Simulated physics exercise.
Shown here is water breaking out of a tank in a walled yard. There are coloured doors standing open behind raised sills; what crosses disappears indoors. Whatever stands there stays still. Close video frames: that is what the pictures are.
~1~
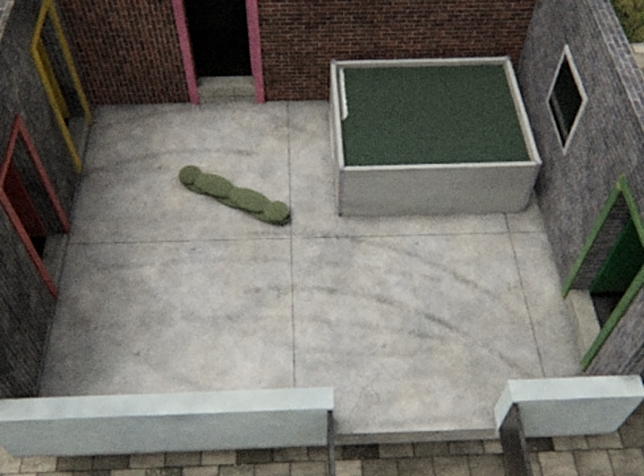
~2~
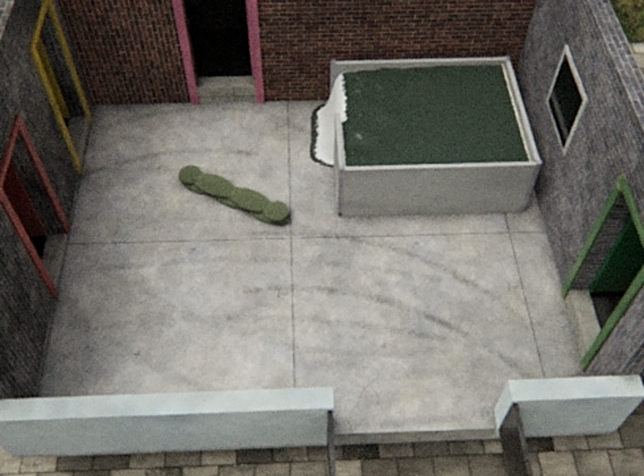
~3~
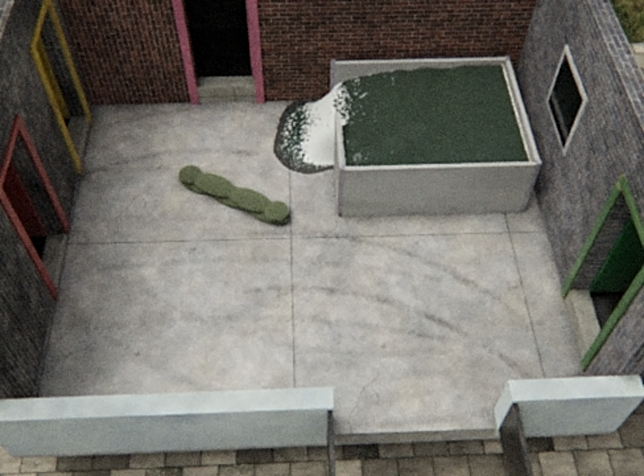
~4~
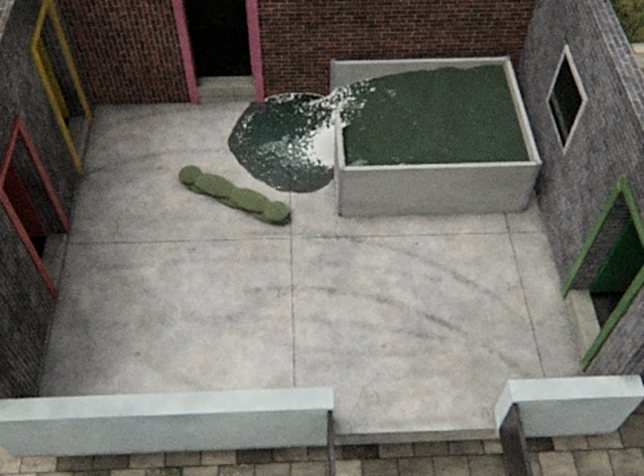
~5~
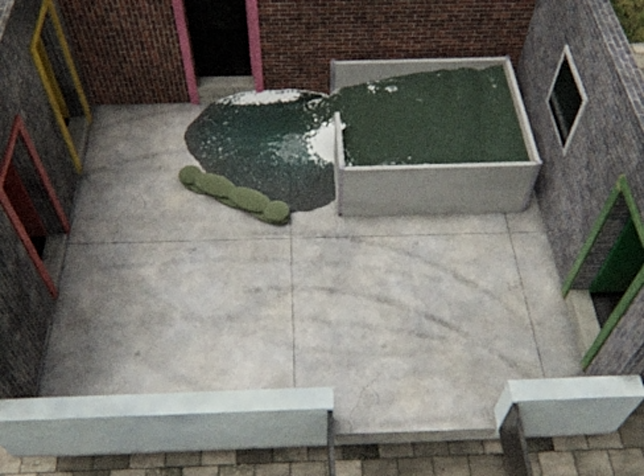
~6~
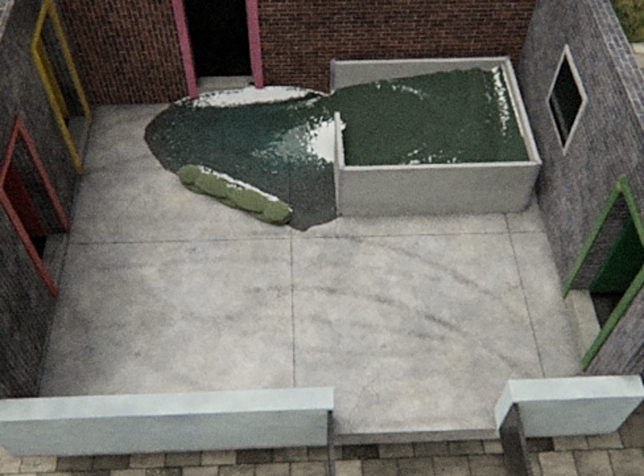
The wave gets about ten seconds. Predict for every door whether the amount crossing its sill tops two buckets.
One by one: The red door will top two buckets. The pink door will not top two buckets. The green door will not top two buckets. The yellow door will top two buckets.
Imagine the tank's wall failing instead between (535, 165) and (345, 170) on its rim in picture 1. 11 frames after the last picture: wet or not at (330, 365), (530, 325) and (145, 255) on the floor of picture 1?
Taken in turn they're swamped, swamped and unwetted.
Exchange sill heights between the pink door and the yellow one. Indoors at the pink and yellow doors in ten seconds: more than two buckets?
Then the pink door goes past the mark, and the yellow door goes past the mark.
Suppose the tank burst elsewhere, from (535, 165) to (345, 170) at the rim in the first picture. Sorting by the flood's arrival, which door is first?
I'd pick the green one.
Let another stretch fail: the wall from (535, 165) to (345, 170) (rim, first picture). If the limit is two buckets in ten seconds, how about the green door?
Lab note: Green door, above the mark.
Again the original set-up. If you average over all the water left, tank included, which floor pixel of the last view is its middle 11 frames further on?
I'd say around (336, 154).
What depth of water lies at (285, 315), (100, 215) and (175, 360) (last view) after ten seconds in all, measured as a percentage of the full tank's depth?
The depth comes out near 6, 12 and 12 per cent.
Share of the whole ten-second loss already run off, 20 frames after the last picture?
Close to 60 out of every hundred.
A moment on, water covers 25 % of the floor; the red door not reached, the pink door wet at the sill, nothing in, the green door not reached, the yellow door over two buckets in.
Next, water covers 35 % of the floor; the red door wet at the sill, nothing in, the pink door wet at the sill, nothing in, the green door not reached, the yellow door far over two buckets in.
Then, water covers 50 % of the floor; the red door under two buckets in, the pink door wet at the sill, nothing in, the green door not reached, the yellow door far over two buckets in.
Later, water covers 90 % of the floor; the red door over two buckets in, the pink door wet at the sill, nothing in, the green door wet at the sill, nothing in, the yellow door far over two buckets in.
In the end, water covers 95 % of the floor; the red door over two buckets in, the pink door wet at the sill, nothing in, the green door wet at the sill, nothing in, the yellow door far over two buckets in.
